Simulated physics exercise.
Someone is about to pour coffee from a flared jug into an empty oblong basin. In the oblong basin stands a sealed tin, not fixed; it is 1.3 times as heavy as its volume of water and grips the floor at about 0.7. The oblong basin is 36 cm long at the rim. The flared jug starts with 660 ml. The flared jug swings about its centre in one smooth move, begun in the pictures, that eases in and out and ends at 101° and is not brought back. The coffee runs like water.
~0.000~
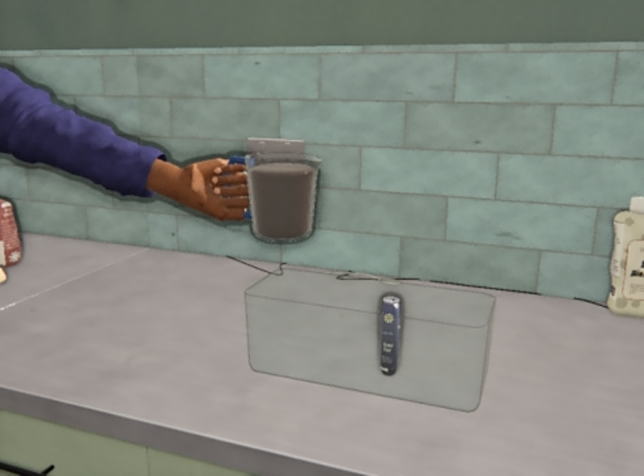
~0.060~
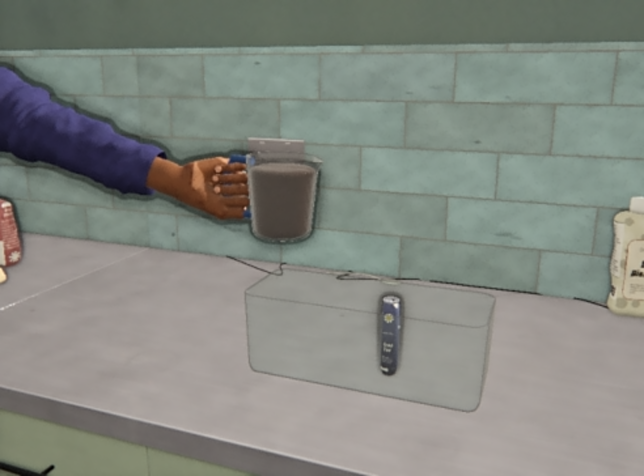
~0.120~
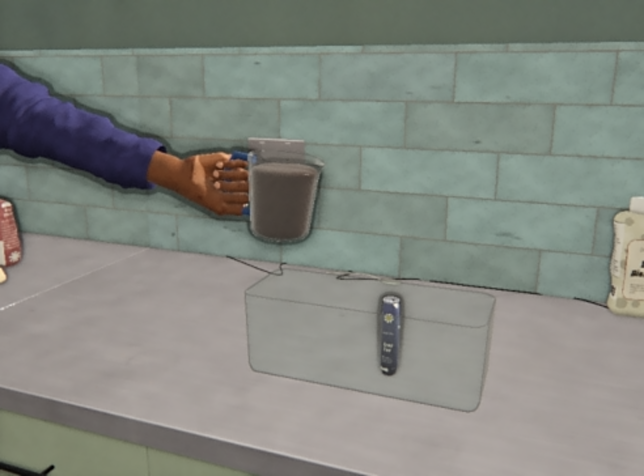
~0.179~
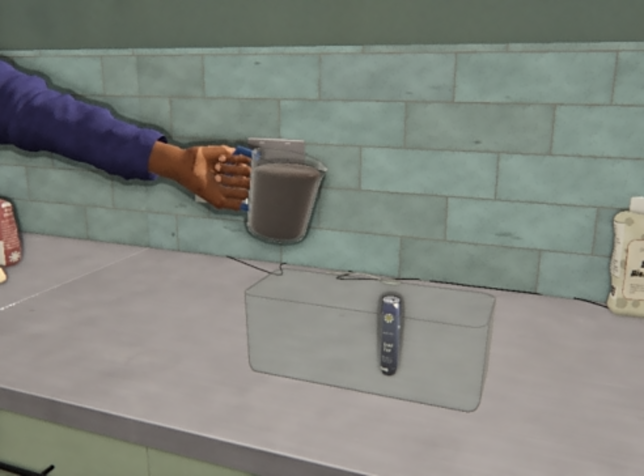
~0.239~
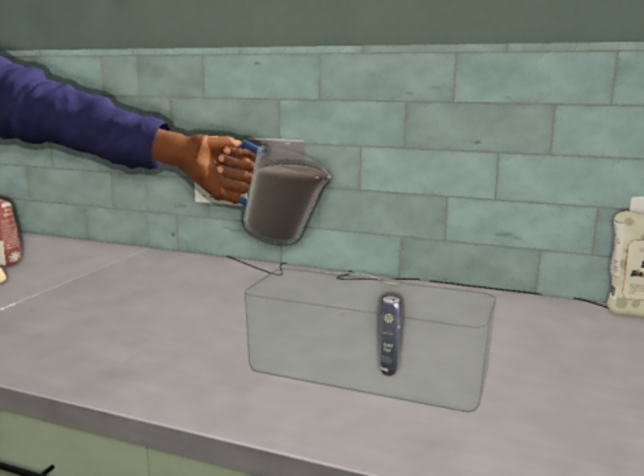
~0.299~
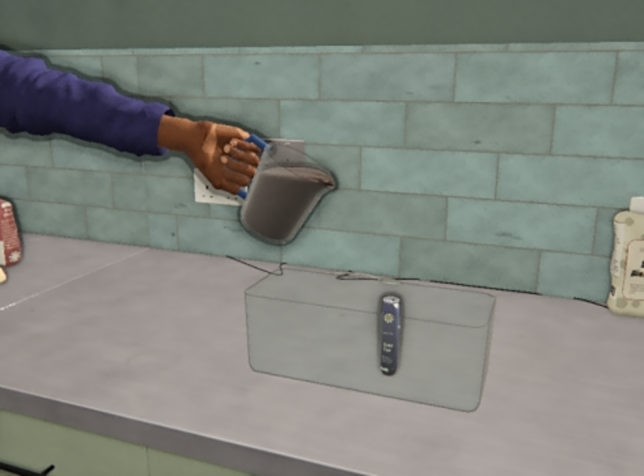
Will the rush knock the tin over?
The tin topples.
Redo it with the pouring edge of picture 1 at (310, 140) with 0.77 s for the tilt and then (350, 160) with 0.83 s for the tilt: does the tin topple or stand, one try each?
First it topples; then it falls.
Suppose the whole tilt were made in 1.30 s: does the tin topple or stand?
Then it goes over.
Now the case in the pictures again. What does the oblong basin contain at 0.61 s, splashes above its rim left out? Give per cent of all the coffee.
About 14 per cent.
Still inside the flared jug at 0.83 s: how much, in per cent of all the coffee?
Near 18 in a hundred.
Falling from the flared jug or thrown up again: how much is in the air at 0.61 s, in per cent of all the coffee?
Some 24 per cent.
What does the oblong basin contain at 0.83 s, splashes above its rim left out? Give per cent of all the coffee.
Some 66 per cent.
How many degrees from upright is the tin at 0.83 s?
Near 10° from upright.
Then, 0.61 s in, the tilt is 84° and 63 per cent is still to pour; the tin stands where it began.
Then, 0.83 s in, the tilt is 101° and 17 per cent is still to pour; the tin leans 8°.
Then, 1.07 s in, the tilt is 101° and 2 per cent is still to pour; the tin lies on its side.
Then, 1.33 s in, the tilt is 101° and 0 per cent is still to pour; the tin lies on its side.
Finally, the tin lies on its side.
